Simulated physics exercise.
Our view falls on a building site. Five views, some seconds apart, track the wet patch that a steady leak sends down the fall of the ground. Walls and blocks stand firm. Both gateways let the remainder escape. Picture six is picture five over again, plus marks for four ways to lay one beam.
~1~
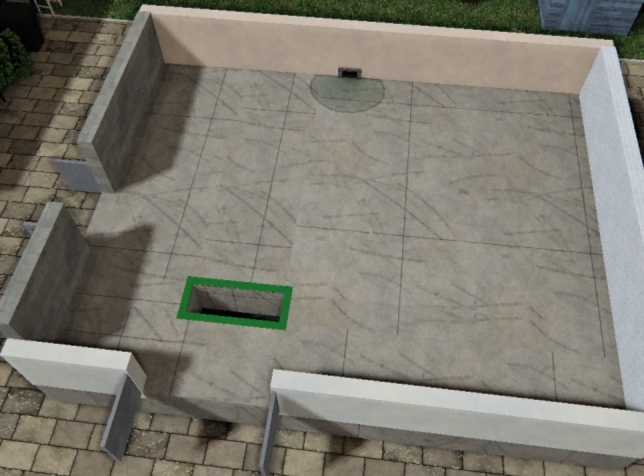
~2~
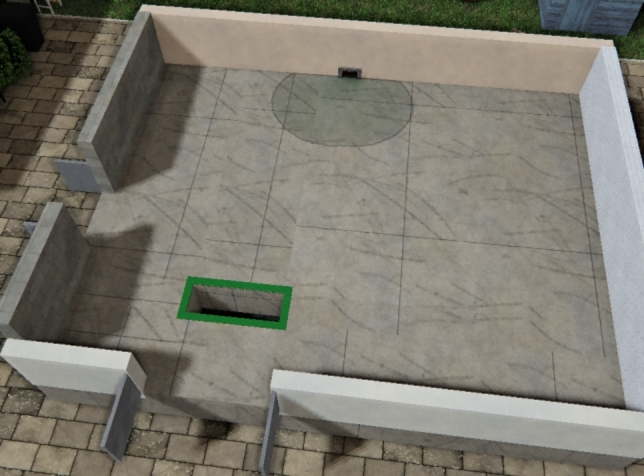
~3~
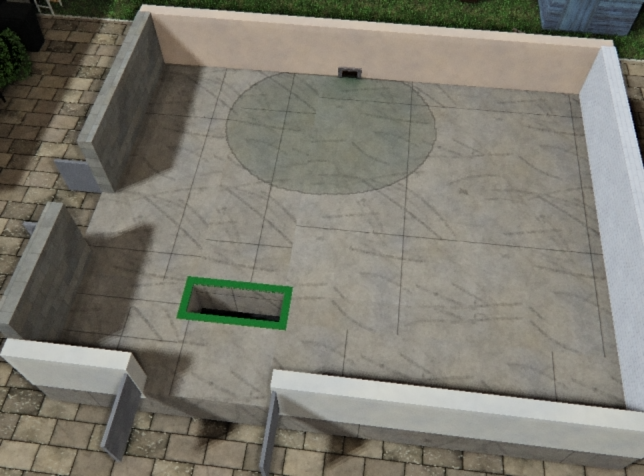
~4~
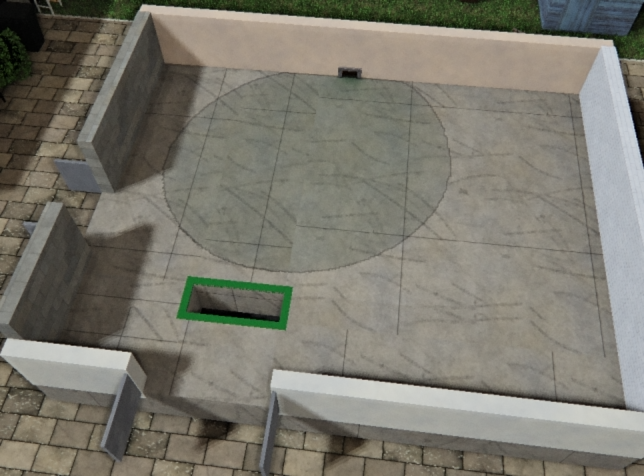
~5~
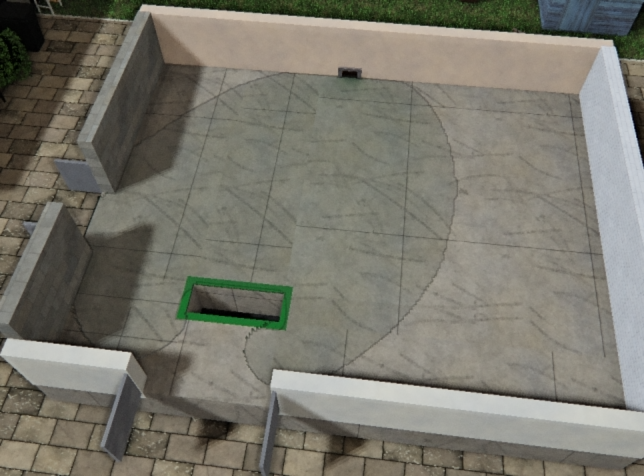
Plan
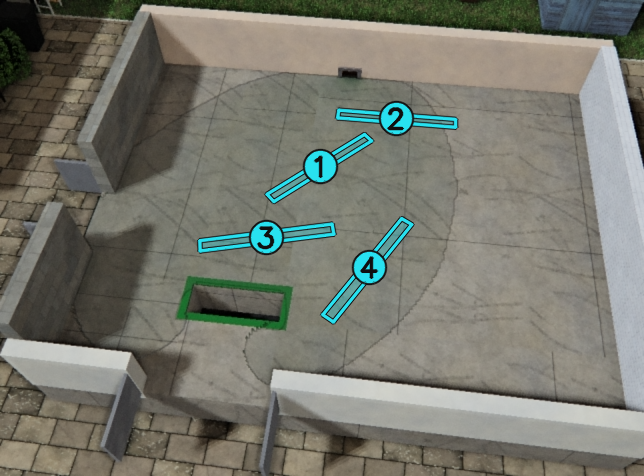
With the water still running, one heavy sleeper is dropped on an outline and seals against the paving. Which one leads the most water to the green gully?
Choose 4.
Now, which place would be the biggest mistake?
3 it is.
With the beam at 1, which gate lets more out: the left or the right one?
The right gate.
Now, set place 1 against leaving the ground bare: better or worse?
Place 1 is worse.
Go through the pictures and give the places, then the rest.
Outfall at (350, 73); green gully at (235, 303); open gate at (104, 222); open gate at (212, 384); front seen at (328, 104), 2 % of the ground wet; green gully still dry, in the first picture.
Front seen at (368, 143), 7 % of the ground wet; green gully still dry, in the second picture.
Front seen at (281, 183), 17 % of the ground wet; green gully still dry, in the third picture.
Front seen at (233, 256), 32 % of the ground wet; green gully still dry, in the fourth picture.
Front seen at (93, 326), 49 % of the ground wet; green gully taking water, in the fifth picture.
On the marked copy, 1 from (270, 197) to (368, 137); 2 from (338, 113) to (455, 123); 3 from (199, 245) to (332, 229); 4 from (328, 318) to (406, 221).
With 1, about 25 % of the stream goes into the green gully, about 75 % out by the gates.
With 2, about 24 % of the stream goes into the green gully, about 75 % out by the gates.
With 3, about 13 % of the stream goes into the green gully, about 87 % out by the gates.
With 4, about 45 % of the stream goes into the green gully, about 55 % out by the gates.
